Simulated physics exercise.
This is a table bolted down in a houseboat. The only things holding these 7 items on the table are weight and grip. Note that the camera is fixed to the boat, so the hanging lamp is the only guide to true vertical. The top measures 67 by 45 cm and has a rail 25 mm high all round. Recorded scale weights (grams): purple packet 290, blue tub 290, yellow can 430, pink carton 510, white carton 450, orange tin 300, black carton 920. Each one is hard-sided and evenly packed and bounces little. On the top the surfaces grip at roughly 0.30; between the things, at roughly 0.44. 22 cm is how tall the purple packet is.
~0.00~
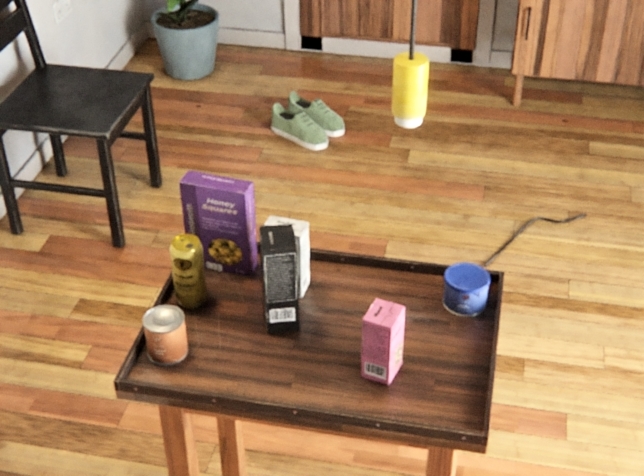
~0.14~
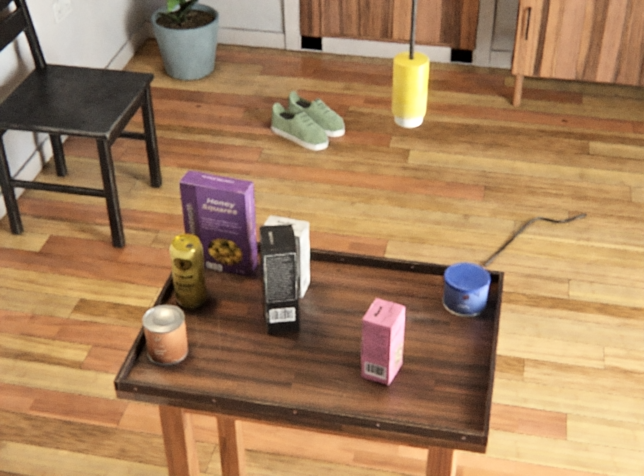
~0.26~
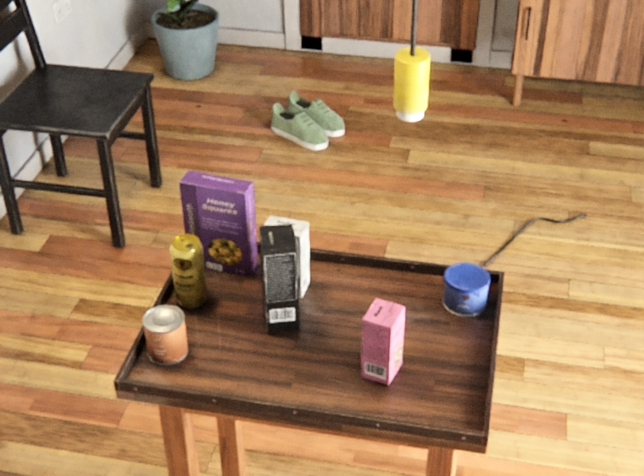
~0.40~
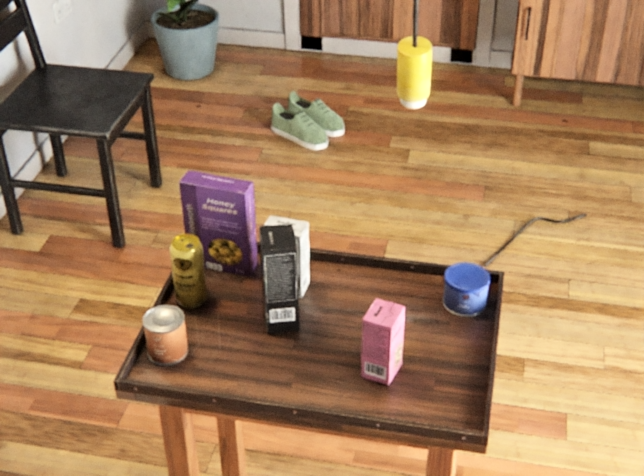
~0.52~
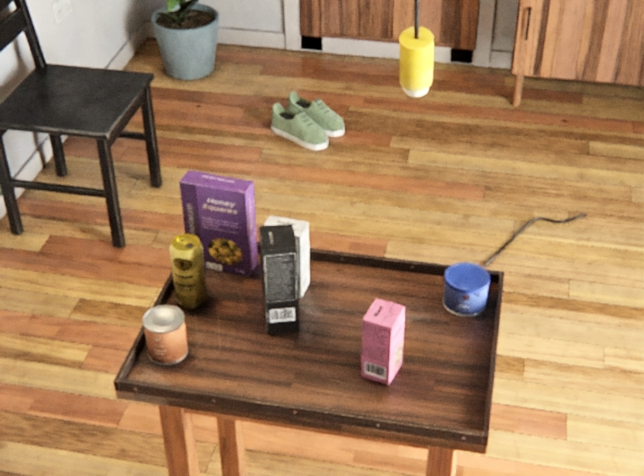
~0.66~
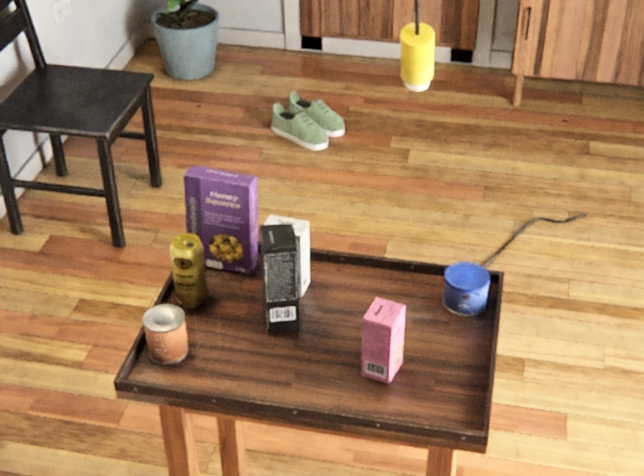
A dark wooden tray table stands on a plank floor, seen from above, with a black chair, potted plant and green shoes beyond. Purple, black, white and pink cartons share it with a yellow container, an orange tin and a blue tub. The hanging yellow lamp swings slowly away and slightly right, then the purple packet rocks slightly, while the other things and the view stay still.
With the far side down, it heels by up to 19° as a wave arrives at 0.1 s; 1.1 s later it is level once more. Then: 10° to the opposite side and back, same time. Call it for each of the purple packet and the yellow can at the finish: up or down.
Purple packet down, yellow can up.
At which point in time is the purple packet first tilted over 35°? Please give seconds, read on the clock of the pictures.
Around 0.8 s on the clock.
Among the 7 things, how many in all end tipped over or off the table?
I get 1.
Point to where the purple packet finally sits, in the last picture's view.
It ends up at about (225, 418).
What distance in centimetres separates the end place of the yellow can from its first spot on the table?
Roughly 1 cm.
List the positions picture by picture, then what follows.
In the first frame, boat level; purple packet (220, 224); yellow can (189, 272).
In the second frame, boat level; orange tin (166, 335).
In the third frame, floor tilted 4°, far side down; black carton (279, 279); blue tub (466, 289).
In the fourth frame, floor tilted 11°, far side down; pink carton (383, 342).
In the fifth frame, floor tilted 16°, far side down; orange tin (166, 335); black carton (279, 279).
In the sixth frame, floor tilted 19°, far side down; purple packet (222, 221) rocked 6° off its seat; yellow can (189, 272).
By 0.86 s, floor tilted 13°, far side down; purple packet now off the table; pink carton 2 cm from its spot; white carton 2 cm from its spot.
By 1.06 s, floor tilted 3°, far side down; pink carton 2 cm from its spot; white carton 2 cm from its spot; black carton 2 cm from its spot.
By 1.36 s, floor tilted 2°, near side down; pink carton 2 cm from its spot; white carton 2 cm from its spot; black carton 2 cm from its spot.
When it is over (2.8 s), off the table and tipped over, purple packet; the other 6 within 5 cm of the start. In the last view, purple packet near (225, 418), yellow can near (191, 268).
